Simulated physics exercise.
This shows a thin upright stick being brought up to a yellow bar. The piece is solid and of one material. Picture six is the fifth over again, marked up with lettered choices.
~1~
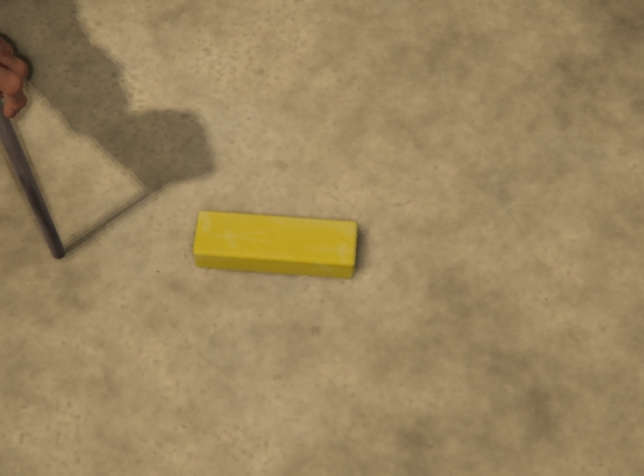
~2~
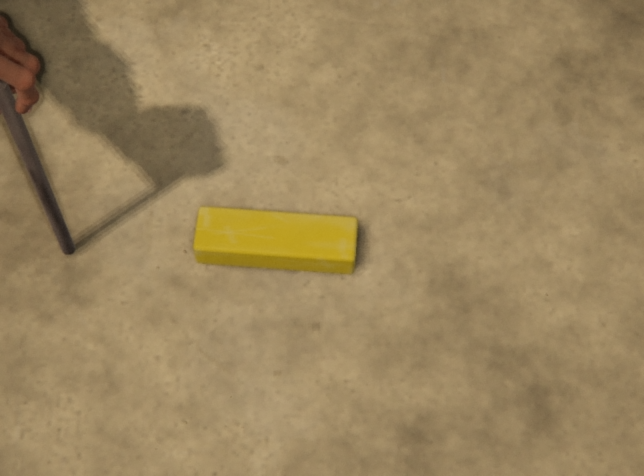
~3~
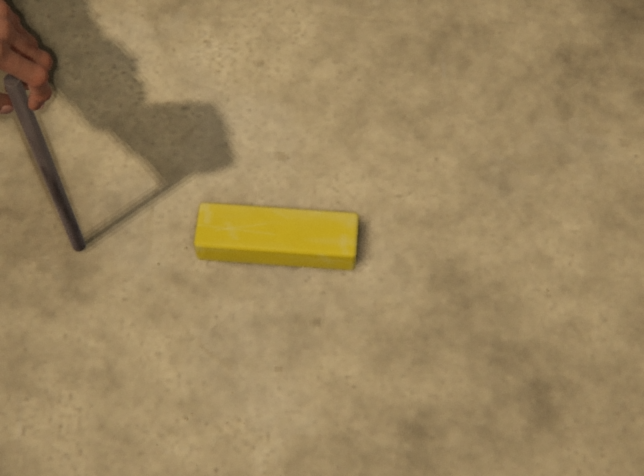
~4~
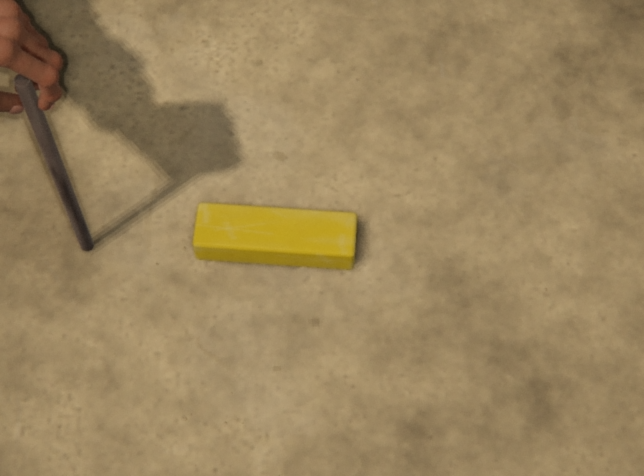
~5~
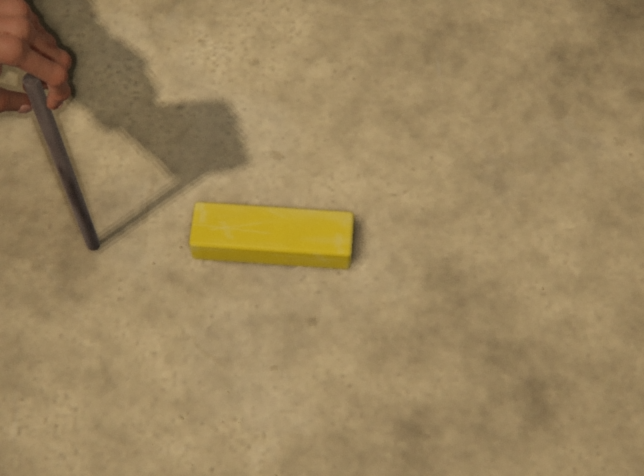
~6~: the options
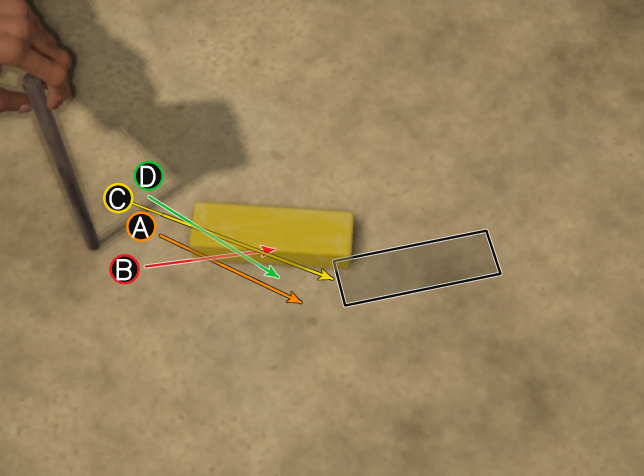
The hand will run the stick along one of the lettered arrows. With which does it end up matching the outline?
Stroke C puts it in the outline.
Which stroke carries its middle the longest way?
C.
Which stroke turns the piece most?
That is A.
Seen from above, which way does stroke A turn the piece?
It turns anticlockwise.
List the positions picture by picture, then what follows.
The first frame shows yellow bar (276, 236).
The second frame shows yellow bar (276, 232).
The third frame shows yellow bar (277, 228).
The fourth frame shows yellow bar (276, 228).
The fifth frame shows yellow bar (272, 227).
On the marked copy, A from (160, 236) to (301, 302); B from (145, 267) to (274, 250); C from (162, 215) to (332, 279); D from (149, 197) to (278, 277).
With C. Early on, foot of the stick (222, 238), piece (308, 236).
Further on, foot of the stick (285, 261), piece (373, 249).
At the end, foot of the stick (332, 280), piece (421, 253); it fills the outline.
As for the rest, A leaves the piece out of the outline, at (361, 228); B leaves the piece out of the outline, at (360, 210); D leaves the piece out of the outline, at (364, 246).
